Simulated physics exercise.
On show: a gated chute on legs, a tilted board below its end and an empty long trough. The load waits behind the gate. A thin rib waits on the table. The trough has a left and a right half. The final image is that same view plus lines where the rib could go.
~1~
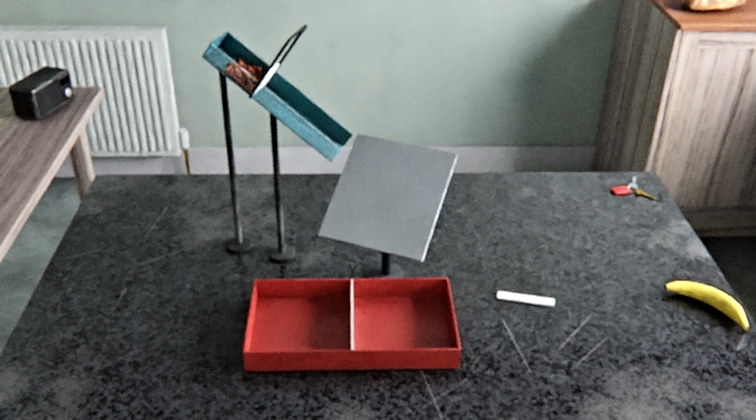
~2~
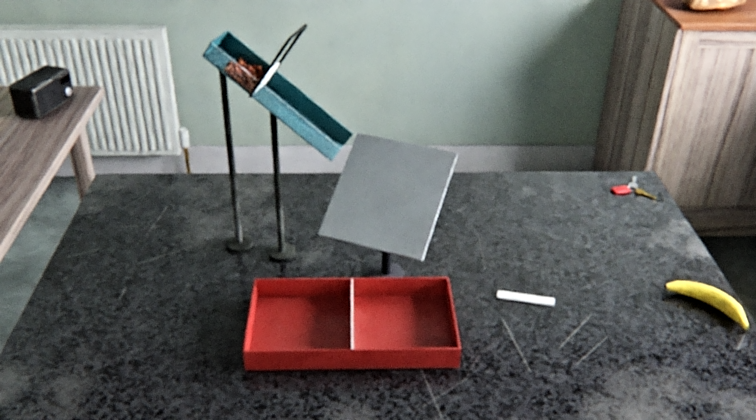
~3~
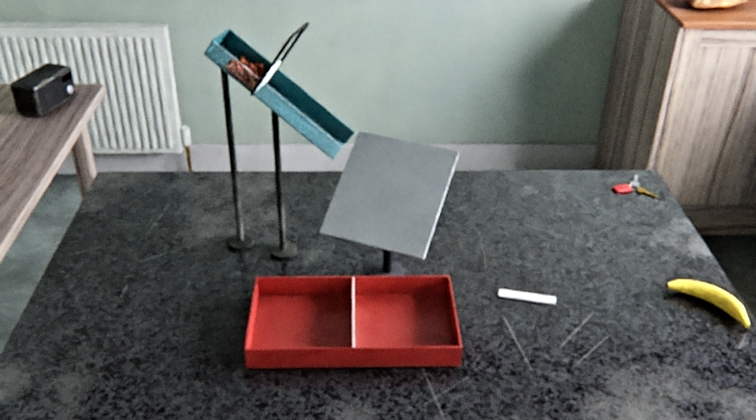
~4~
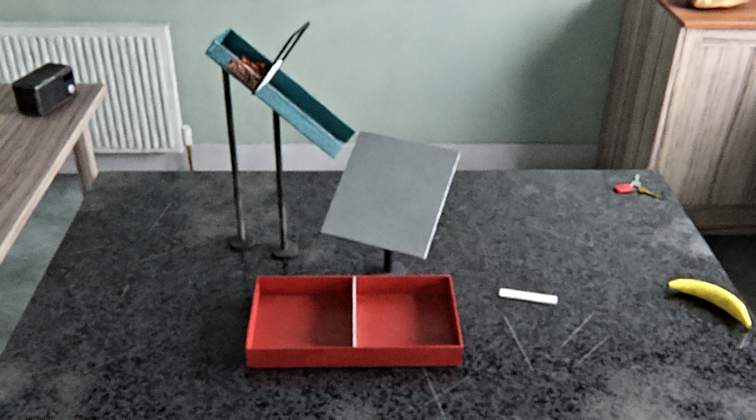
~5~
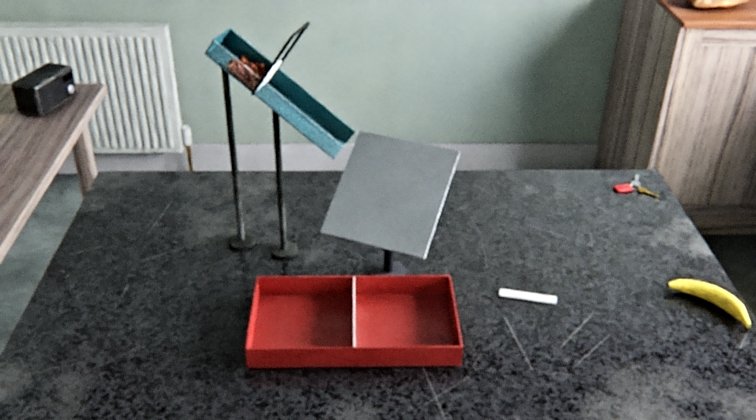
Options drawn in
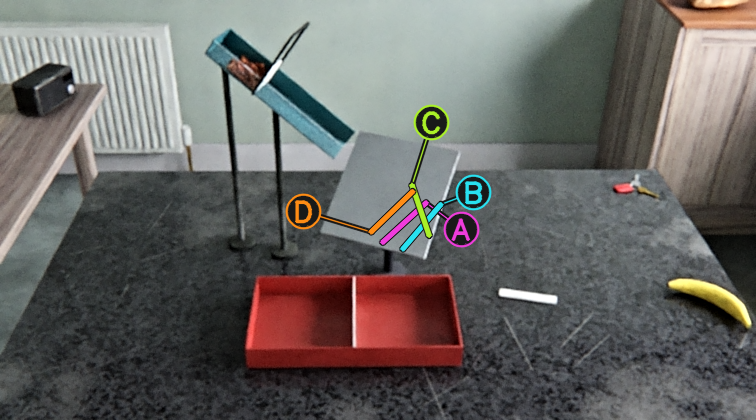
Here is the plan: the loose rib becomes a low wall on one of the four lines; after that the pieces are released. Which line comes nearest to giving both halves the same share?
A.
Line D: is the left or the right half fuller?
The left half.
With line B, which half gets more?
More lands on the right.
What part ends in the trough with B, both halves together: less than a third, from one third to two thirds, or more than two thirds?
More than two thirds.
On the marked copy, line A from (426, 202) to (382, 242); line B from (440, 204) to (402, 248); line C from (412, 185) to (429, 235); line D from (412, 191) to (371, 231).
With A, of what is caught, close to two thirds in the left half, close to a third in the right.
With B, of what is caught, a small share in the left half, all but a few in the right.
With C, of what is caught, a small share in the left half, all but a few in the right.
With D, of what is caught, all but a few in the left half, a small share in the right.
